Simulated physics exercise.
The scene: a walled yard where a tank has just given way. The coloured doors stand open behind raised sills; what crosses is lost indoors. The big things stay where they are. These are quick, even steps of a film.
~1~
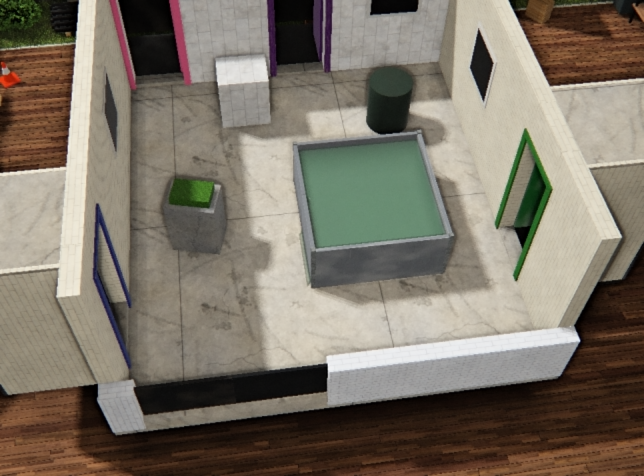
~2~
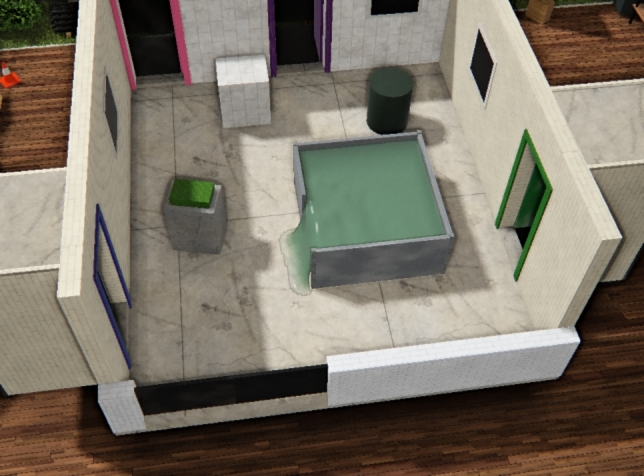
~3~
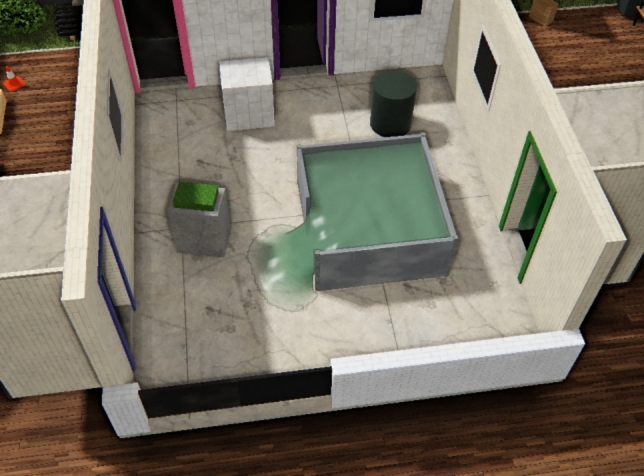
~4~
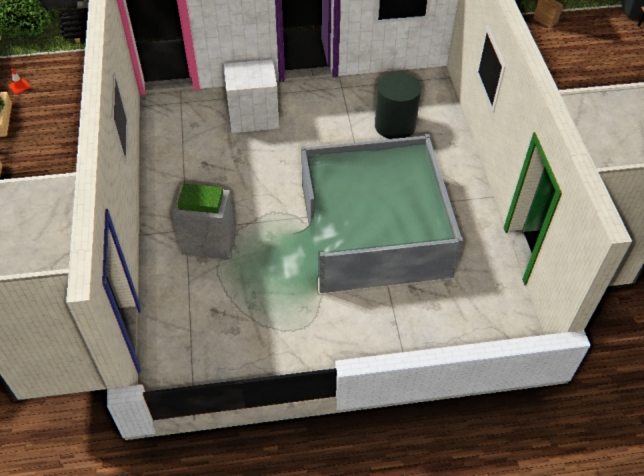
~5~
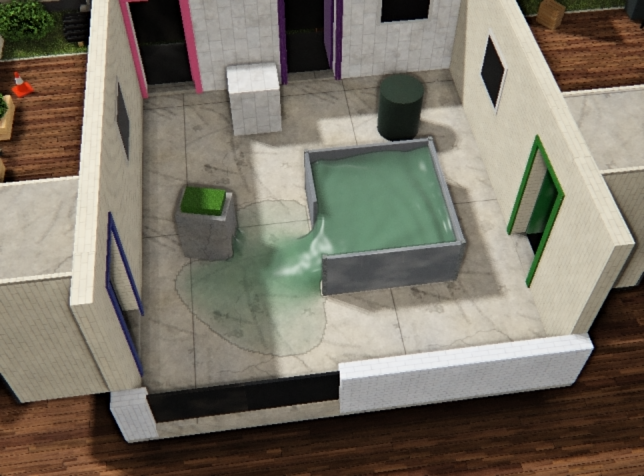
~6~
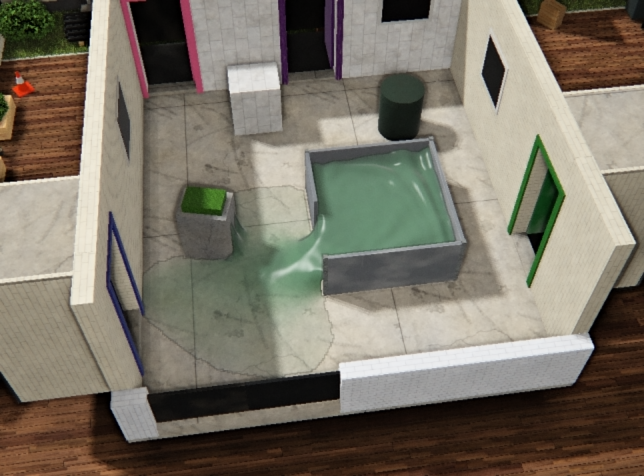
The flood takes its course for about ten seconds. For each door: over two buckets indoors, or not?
In the end: The blue door lets in a lot; the green door lets in a lot; the purple door admits no more than that; the pink door lets in a lot.
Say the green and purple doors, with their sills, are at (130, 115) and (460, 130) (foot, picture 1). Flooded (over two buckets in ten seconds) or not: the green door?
My reading: Green floods.
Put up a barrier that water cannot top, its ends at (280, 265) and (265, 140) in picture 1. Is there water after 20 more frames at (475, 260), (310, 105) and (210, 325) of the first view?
One after the other: Not flooded, wet, under water.
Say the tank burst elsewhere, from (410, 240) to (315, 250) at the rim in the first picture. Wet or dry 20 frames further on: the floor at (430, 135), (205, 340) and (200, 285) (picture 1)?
In that order: Under water, awash, flooded.
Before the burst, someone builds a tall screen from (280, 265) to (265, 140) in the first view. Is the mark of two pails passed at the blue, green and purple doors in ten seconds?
One by one: The blue one goes over, the green one lets less in, the purple one passes that mark.
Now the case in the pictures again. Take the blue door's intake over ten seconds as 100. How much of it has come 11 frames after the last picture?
Close to 45 %.
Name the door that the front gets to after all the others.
It is the green-painted one.
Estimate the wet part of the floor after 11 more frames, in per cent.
Roughly 45 per cent.
A moment on, water covers 30 % of the floor; the blue door over two buckets in, the green door not reached, the purple door not reached, the pink door not reached.
Next, water covers 45 % of the floor; the blue door far over two buckets in, the green door not reached, the purple door not reached, the pink door not reached.
Then, water covers 60 % of the floor; the blue door far over two buckets in, the green door not reached, the purple door wet at the sill, nothing in, the pink door under two buckets in.
Later, water covers 90 % of the floor; the blue door far over two buckets in, the green door under two buckets in, the purple door under two buckets in, the pink door far over two buckets in.
In the end, water covers 100 % of the floor; the blue door far over two buckets in, the green door over two buckets in, the purple door under two buckets in, the pink door far over two buckets in.
